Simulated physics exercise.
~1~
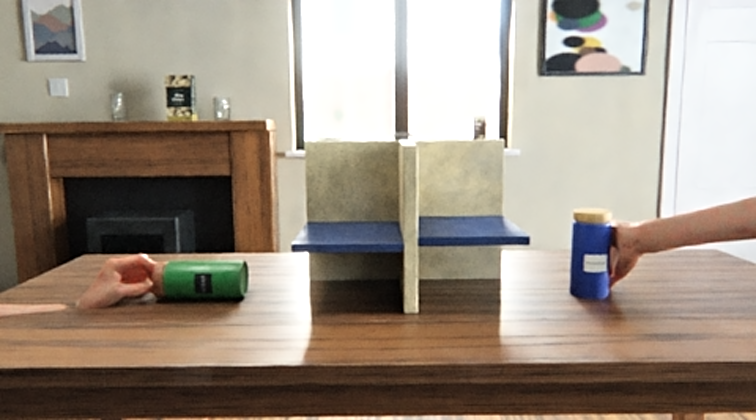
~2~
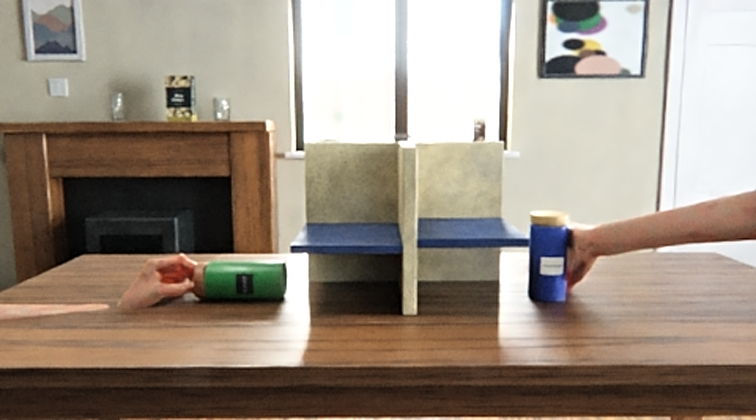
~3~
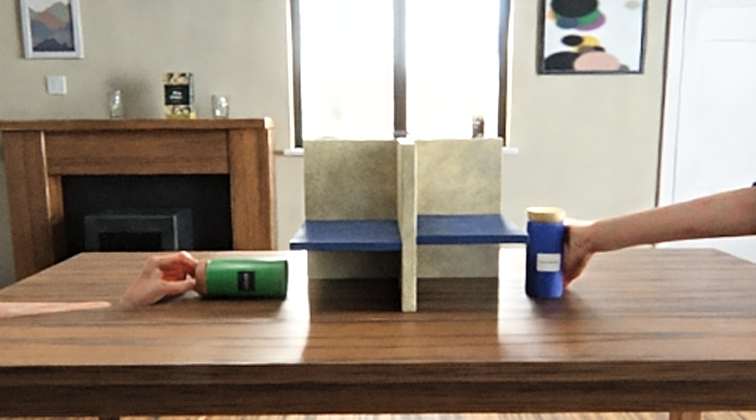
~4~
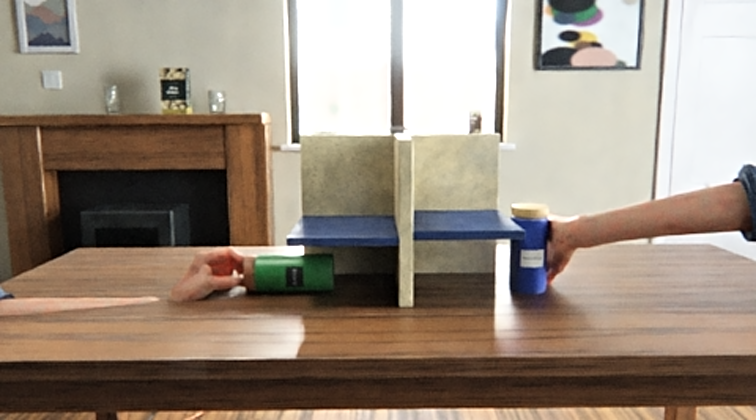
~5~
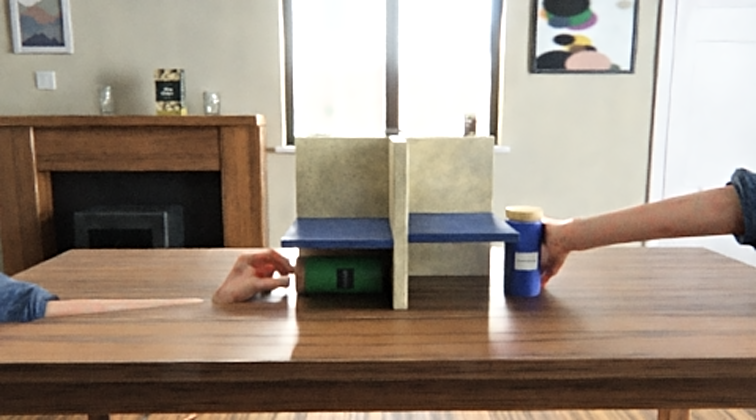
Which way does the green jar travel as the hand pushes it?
The green jar moves to the right, lying on its side as it slides along the table.
